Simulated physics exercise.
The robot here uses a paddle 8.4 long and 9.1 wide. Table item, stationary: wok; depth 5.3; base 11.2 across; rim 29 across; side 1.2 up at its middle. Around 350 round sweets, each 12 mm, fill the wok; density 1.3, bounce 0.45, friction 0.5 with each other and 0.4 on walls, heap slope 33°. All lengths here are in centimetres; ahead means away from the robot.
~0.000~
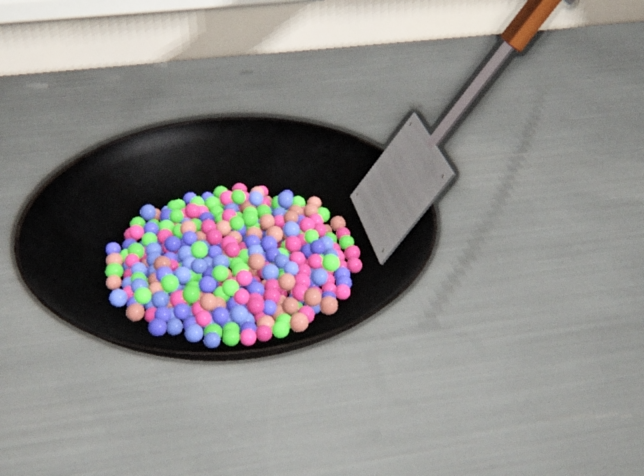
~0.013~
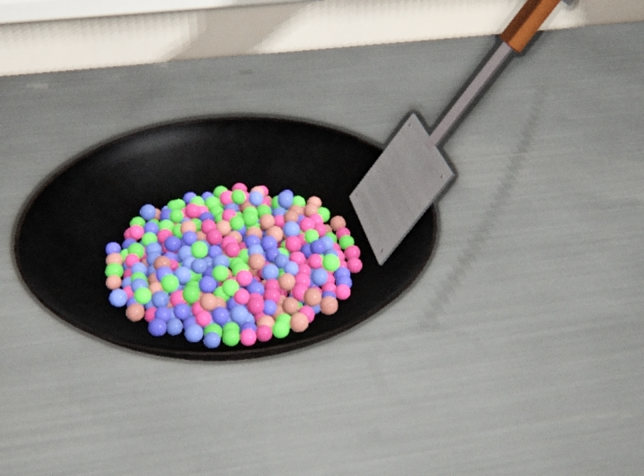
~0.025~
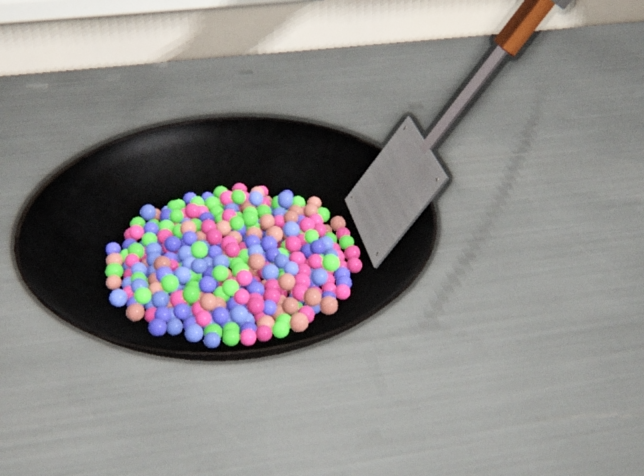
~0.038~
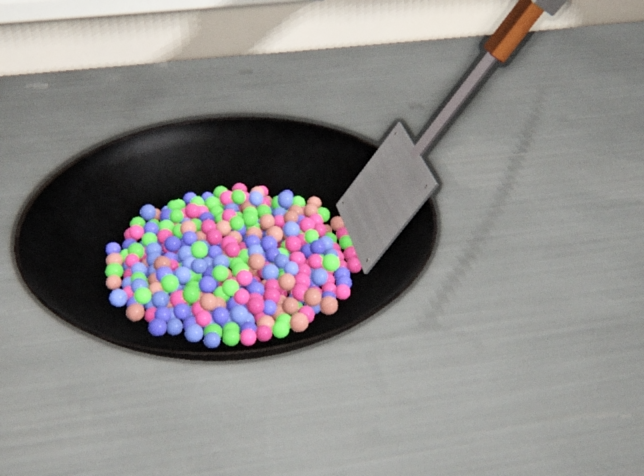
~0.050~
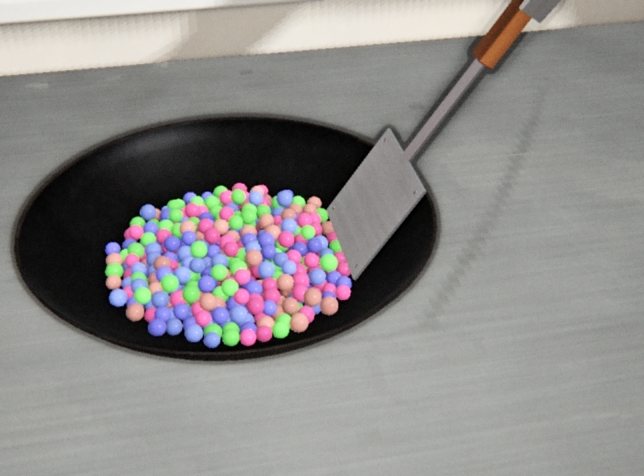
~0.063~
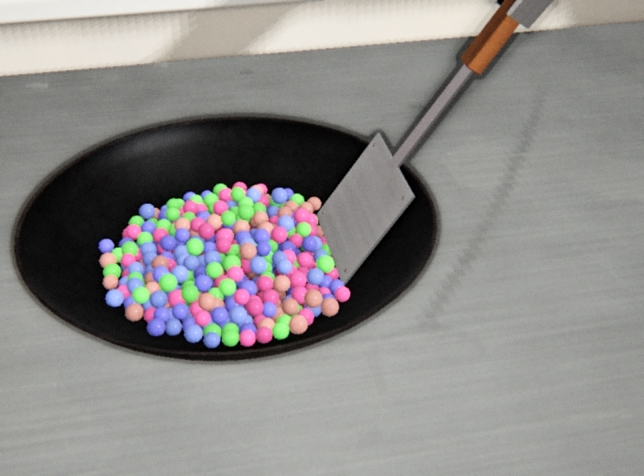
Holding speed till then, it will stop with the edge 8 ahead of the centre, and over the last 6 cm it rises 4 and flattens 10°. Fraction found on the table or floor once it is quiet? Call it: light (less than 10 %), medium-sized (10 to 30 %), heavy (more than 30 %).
It comes out light.
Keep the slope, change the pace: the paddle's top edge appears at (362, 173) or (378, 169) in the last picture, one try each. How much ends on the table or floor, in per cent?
Respectively, around 20 and 15 per cent.
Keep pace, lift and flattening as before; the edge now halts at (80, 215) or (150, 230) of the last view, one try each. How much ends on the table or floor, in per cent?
About 20 and 0 per cent.
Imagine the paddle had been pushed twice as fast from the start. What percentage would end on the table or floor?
Roughly 25 in a hundred.
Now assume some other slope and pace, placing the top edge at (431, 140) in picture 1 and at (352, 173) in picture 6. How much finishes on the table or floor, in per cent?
Some 25 per cent.
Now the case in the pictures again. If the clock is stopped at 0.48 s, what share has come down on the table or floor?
That would be near 5 per cent, give or take.
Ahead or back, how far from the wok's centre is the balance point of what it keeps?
Forward offset: Roughly 5.0 cm.
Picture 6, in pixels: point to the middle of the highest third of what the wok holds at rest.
At about (98, 256).
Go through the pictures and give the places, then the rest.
The paddle top edge at (434, 142), sloping 55°; upper third of the load around (237, 244), from x 115 to 355, top at y 190; 349 in the wok, in the first frame.
The paddle top edge at (433, 142), sloping 55°; upper third of the load around (237, 244), from x 115 to 355, top at y 190, in the second frame.
The paddle top edge at (428, 146), sloping 55°; upper third of the load around (237, 244), from x 115 to 355, top at y 190, in the third frame.
The paddle top edge at (418, 152), sloping 55°; upper third of the load around (237, 244), from x 115 to 355, top at y 190, in the fourth frame.
The paddle top edge at (407, 158), sloping 55°; upper third of the load around (238, 241), from x 115 to 345, top at y 190, in the fifth frame.
The paddle top edge at (396, 163), sloping 55°; upper third of the load around (233, 239), from x 105 to 340, top at y 190; 349 in the wok, in the sixth frame.
After 0.15 s, sloping 55°, highest piece 4 above the table; 349 in the wok.
After 0.24 s, sloping 52°, highest piece 6 above the table; 349 in the wok.
After 0.48 s, sloping 45°, highest piece 7 above the table; 328 in the wok, 15 on the table or floor, 6 on the blade or in flight.
After 1.53 s, sloping 45°, highest piece 5 above the table; 328 in the wok, 21 on the table or floor.
In the end, 328 in the wok, 21 on the table or floor. That is 6 % on the table or floor.
